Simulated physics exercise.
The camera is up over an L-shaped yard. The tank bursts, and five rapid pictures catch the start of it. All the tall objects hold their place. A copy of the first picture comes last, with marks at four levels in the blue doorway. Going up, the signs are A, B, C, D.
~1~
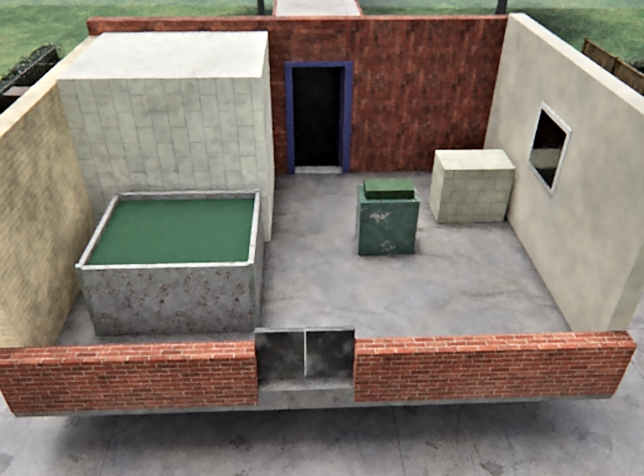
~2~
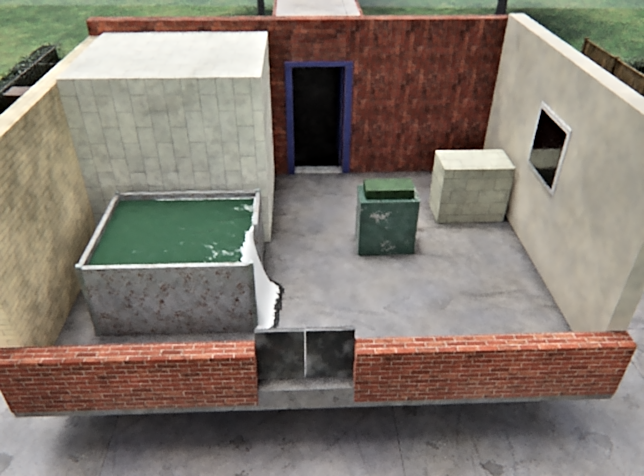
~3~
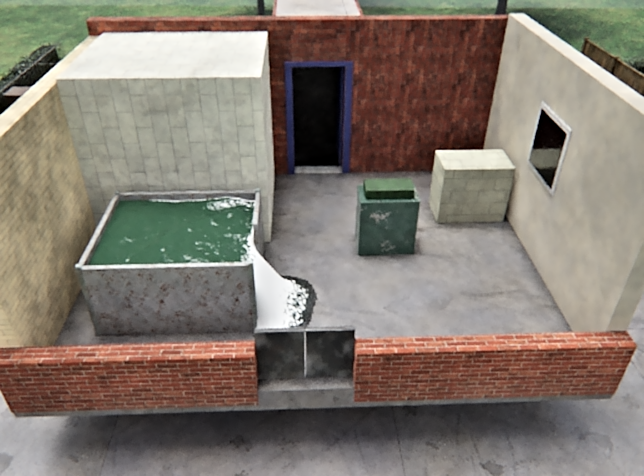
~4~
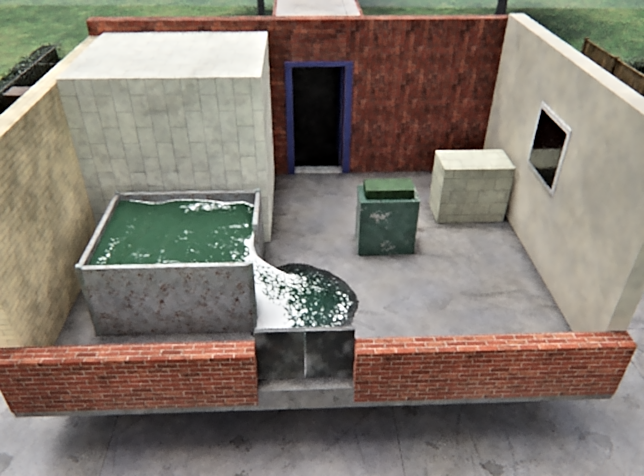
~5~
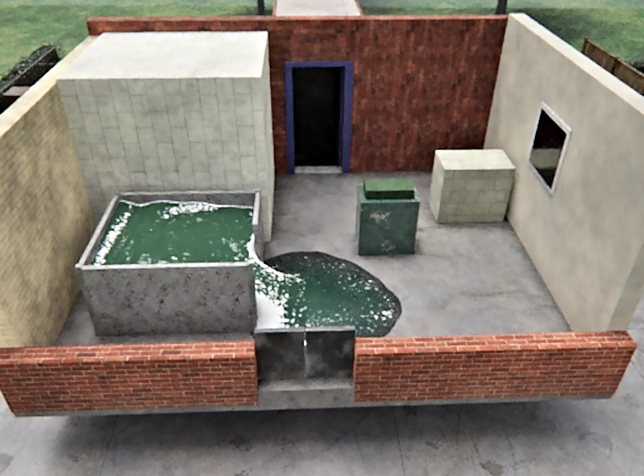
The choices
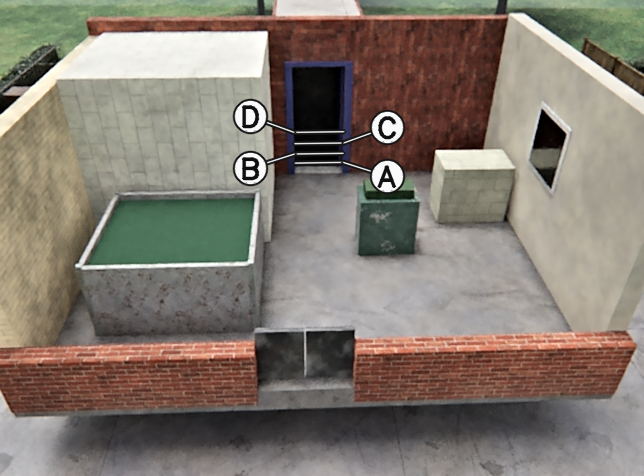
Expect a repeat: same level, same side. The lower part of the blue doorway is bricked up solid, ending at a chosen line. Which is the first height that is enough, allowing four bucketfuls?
It is A.
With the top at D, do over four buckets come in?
No, that is safe.
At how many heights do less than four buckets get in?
All of the four.
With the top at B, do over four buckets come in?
No.
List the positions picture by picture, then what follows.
The first picture shows water in the tank at rest, its middle at (179, 231); foot of the blue doorway at (319, 173); shut gate at (305, 336).
In the second picture, 1 % of the ground under water, visible out to (272, 283).
In the third picture, 3 % of the ground under water, visible out to (306, 288).
In the fourth picture, 8 % of the ground under water, visible out to (351, 295).
In the fifth picture, 15 % of the ground under water, visible out to (394, 312).
In white, A at (319, 162); B at (319, 153); C at (319, 143); D at (319, 132); from the bottom up A, B, C, D.
If A is chosen, a splash gets over, under a bucket.
If B is chosen, nothing gets over.
If C is chosen, nothing gets over.
If D is chosen, nothing gets over.
